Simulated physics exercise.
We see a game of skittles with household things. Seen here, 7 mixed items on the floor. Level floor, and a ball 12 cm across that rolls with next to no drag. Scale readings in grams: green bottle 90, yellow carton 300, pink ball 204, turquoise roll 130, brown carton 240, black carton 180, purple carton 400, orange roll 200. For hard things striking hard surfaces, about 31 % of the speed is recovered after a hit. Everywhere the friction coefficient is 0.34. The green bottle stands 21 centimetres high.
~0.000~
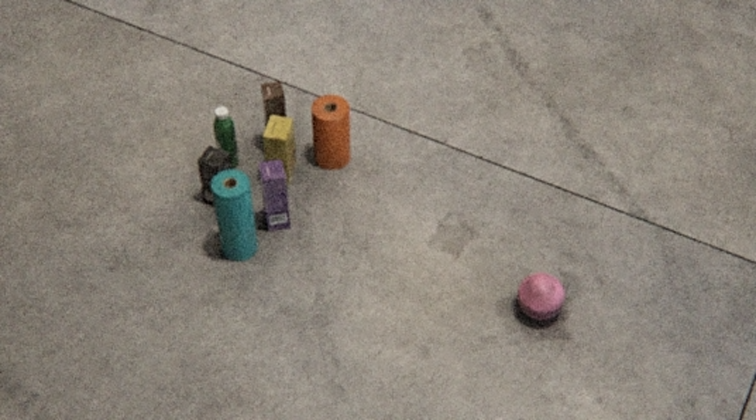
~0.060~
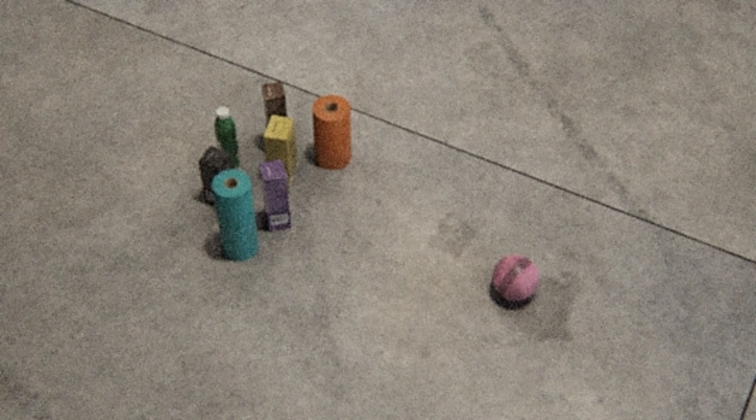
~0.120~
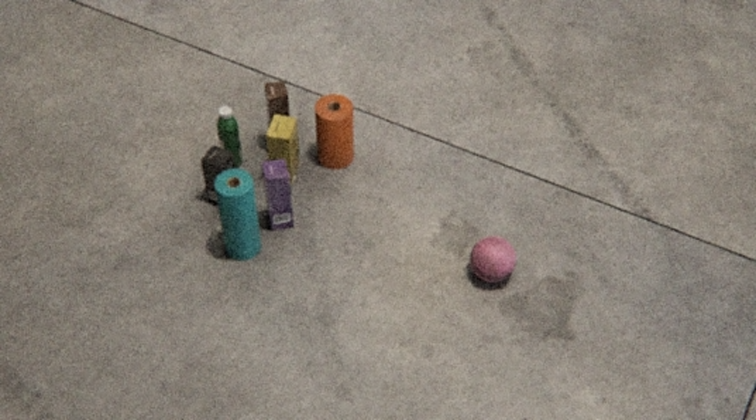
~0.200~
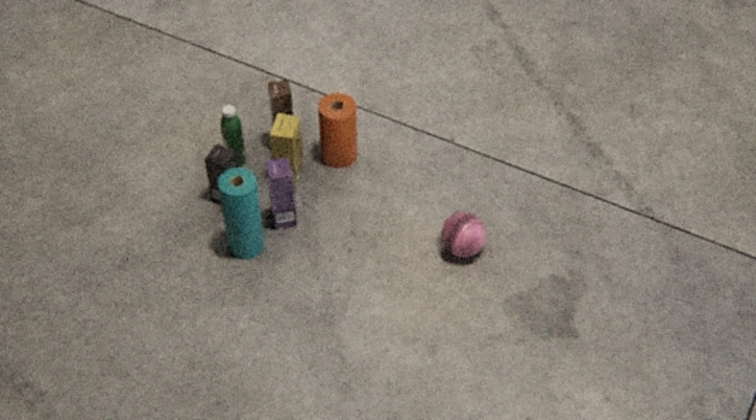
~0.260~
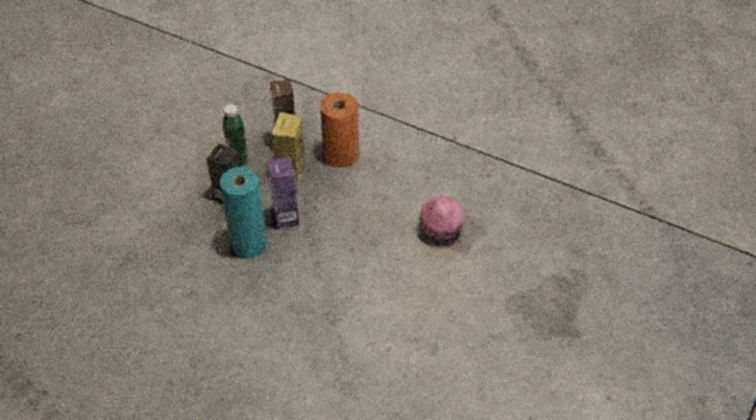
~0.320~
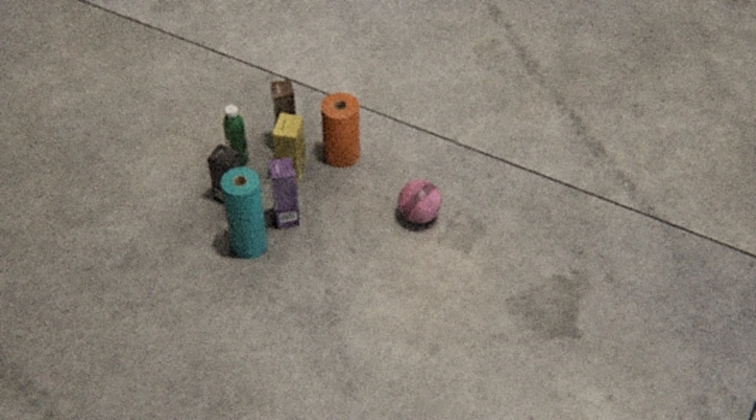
A pink ball rolls up and to the left across a grey concrete floor.
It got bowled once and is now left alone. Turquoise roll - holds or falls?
Holds.
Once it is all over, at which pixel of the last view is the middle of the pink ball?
Close to (323, 144).
After 0.42 s, ball 61 cm along; pink ball near (383, 175).
After 0.52 s, ball 71 cm along; pink ball near (357, 158); orange roll moved 4 cm.
After 0.72 s, ball 82 cm along; pink ball near (327, 146); orange roll moved 12 cm.
In the end (1.2 s), not toppled but over 8 cm from the start, orange roll; the other 6 under 8 cm from the start. At the end, from the last picture's camera, turquoise roll near (245, 214).
